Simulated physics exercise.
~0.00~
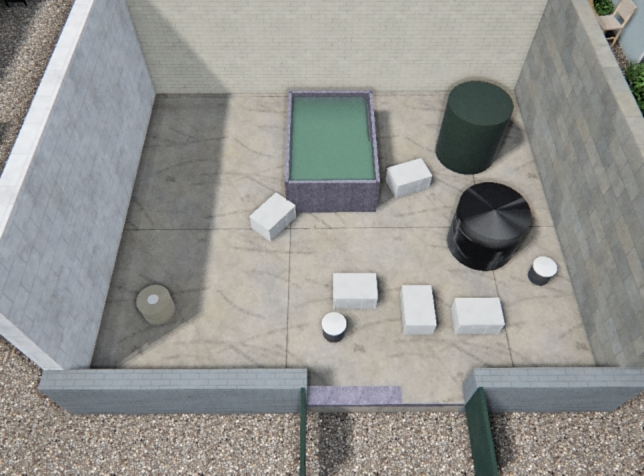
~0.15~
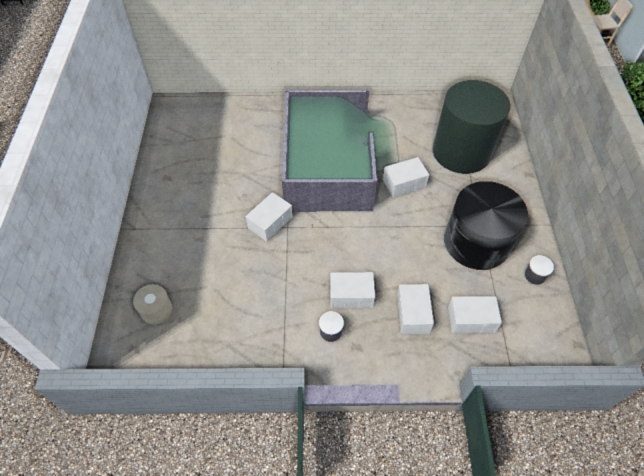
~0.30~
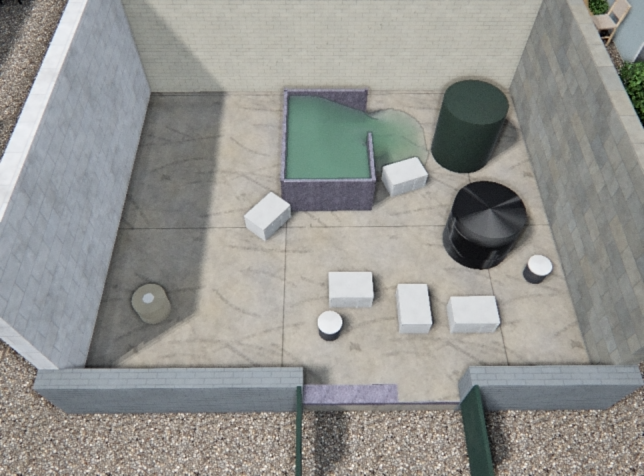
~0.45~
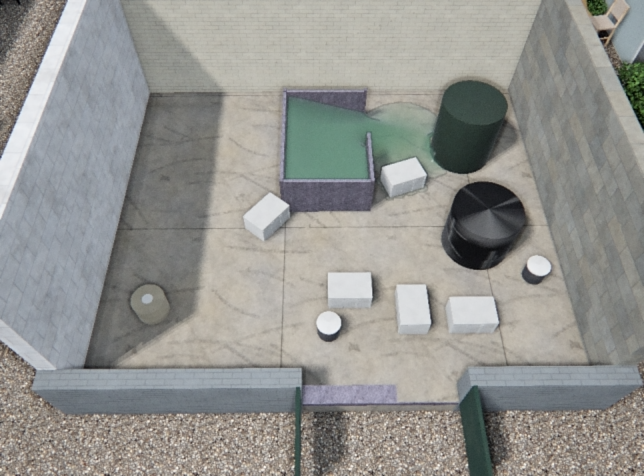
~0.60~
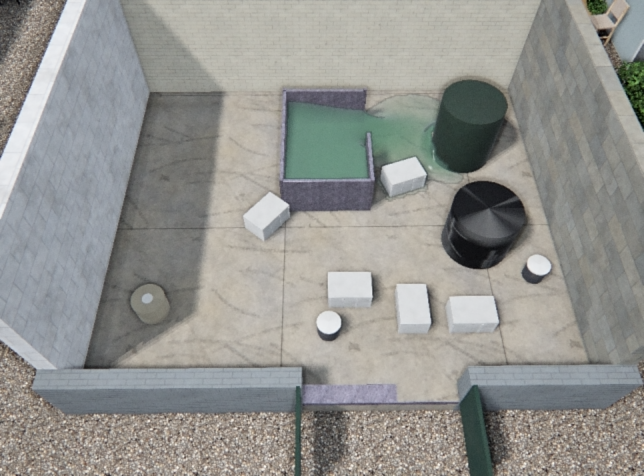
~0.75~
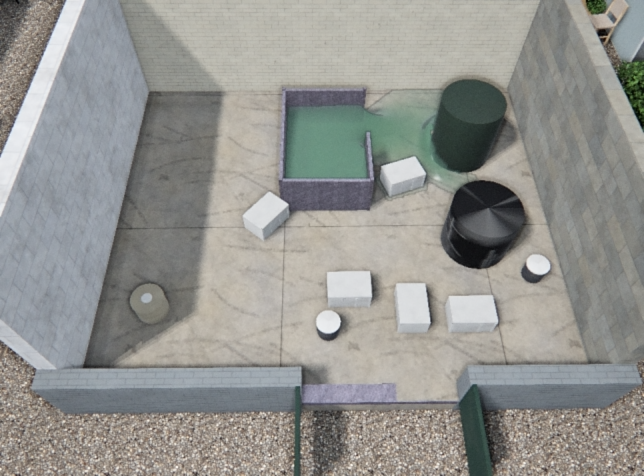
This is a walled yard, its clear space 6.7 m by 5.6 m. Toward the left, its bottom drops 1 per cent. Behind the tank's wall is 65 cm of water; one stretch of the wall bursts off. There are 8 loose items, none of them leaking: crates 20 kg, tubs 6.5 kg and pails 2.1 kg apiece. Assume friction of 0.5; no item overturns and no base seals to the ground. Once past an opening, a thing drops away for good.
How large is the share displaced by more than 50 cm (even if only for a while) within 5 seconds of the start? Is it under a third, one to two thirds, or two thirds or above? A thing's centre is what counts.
Fails to reach a third.
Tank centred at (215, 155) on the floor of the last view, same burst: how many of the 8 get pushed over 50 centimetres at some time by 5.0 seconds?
So the tally would be 2.
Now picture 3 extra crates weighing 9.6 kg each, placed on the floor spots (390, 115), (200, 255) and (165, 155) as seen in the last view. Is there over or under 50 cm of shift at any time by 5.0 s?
Going through them in turn, I'd say beyond, not that far and not that far.
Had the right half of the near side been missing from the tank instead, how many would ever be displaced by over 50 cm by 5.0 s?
So the tally would be 5.
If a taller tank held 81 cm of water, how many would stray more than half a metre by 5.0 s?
1.
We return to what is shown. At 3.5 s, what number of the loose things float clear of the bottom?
I get 0.
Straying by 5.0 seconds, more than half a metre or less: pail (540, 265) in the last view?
Beyond it.
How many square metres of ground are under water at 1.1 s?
Somewhere about 8.0 m2, give or take.
After 1.1 s 0 of 8 are over 50 cm from their spots; 0 afloat.
After 2.2 s 0 of 8 are over 50 cm from their spots; 0 afloat.
After 3.5 s 1 of 8 are over 50 cm from their spots; 0 afloat.
After 5.0 s 1 of 8 are over 50 cm from their spots, and 1 have been at some point; 1 afloat.
